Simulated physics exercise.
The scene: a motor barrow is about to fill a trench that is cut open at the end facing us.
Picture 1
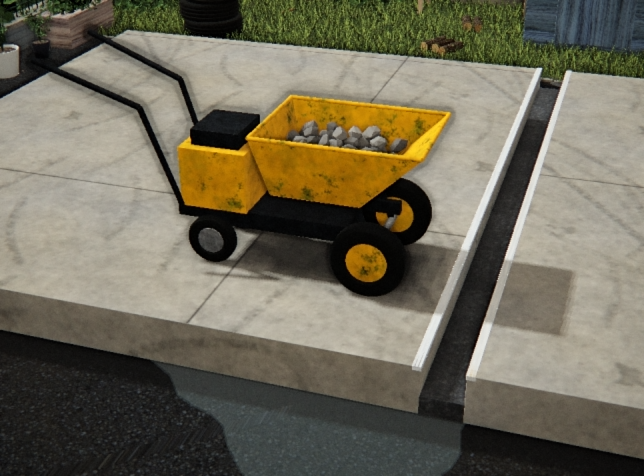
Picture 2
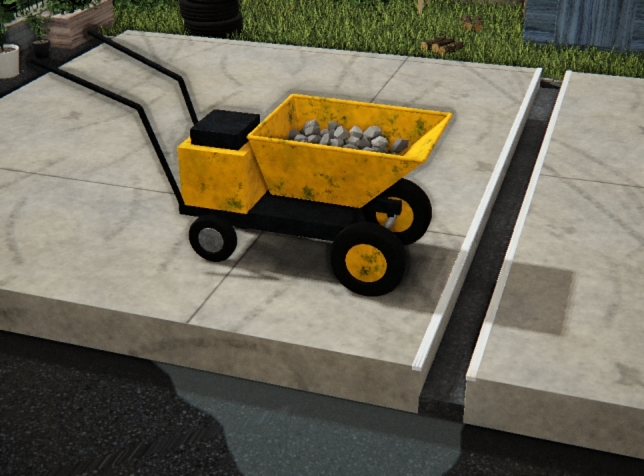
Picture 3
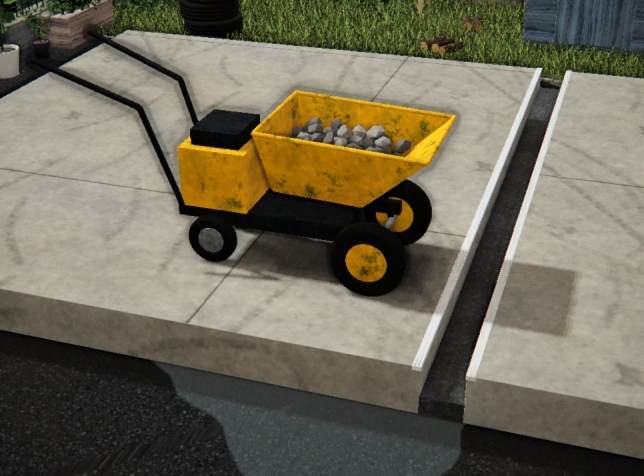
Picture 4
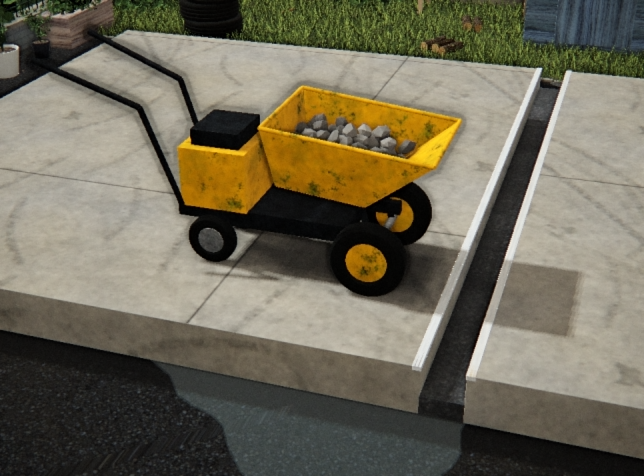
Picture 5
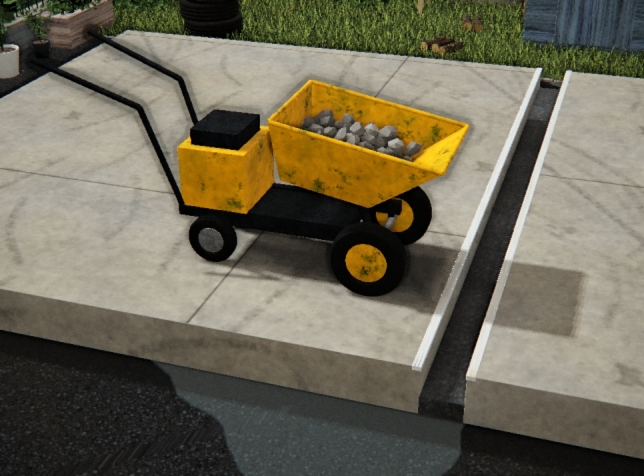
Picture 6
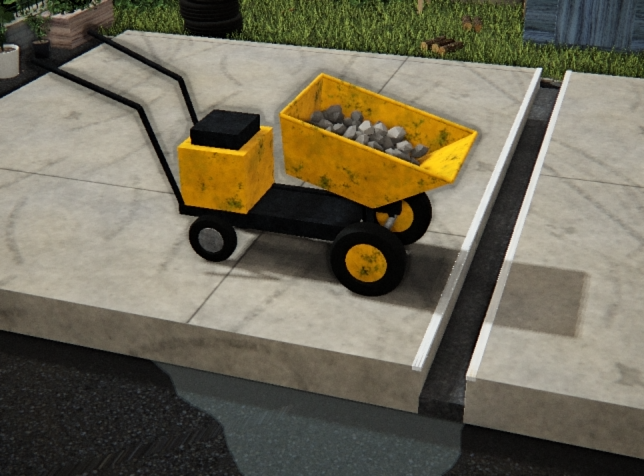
A yellow motor barrow loaded with grey broken stones stood still on a concrete slab beside a narrow trench, then its skip gradually tilted forward to the right, the back rising and the lip dipping.
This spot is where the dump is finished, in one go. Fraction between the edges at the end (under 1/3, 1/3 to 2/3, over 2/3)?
The trench never gets as much as a third.
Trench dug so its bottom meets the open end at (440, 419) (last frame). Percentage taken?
Something like 0 %.
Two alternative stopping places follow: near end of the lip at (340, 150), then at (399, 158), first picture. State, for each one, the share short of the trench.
Roughly 10 and 0 %.
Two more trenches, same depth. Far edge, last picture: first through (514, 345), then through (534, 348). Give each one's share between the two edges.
The first try comes out at 50 percent and the second at 80 percent.
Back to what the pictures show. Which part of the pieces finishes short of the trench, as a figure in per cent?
Some 0 per cent.
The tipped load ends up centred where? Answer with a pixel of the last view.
Somewhere close to (547, 284) in the last picture.
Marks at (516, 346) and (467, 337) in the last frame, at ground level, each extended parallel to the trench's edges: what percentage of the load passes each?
Near 40 % and near 60 %, in that order.
Shortly afterwards, skip tipped steeply; the whole lot in the skip.
Next, skip tipped right over; the bulk in the skip; near a quarter beyond it.
Some moments later, skip tipped right over; near half in the skip; near half beyond it.
In the end, skip tipped right over; near half in the skip; only a few in or heaped over the trench; near half beyond it.
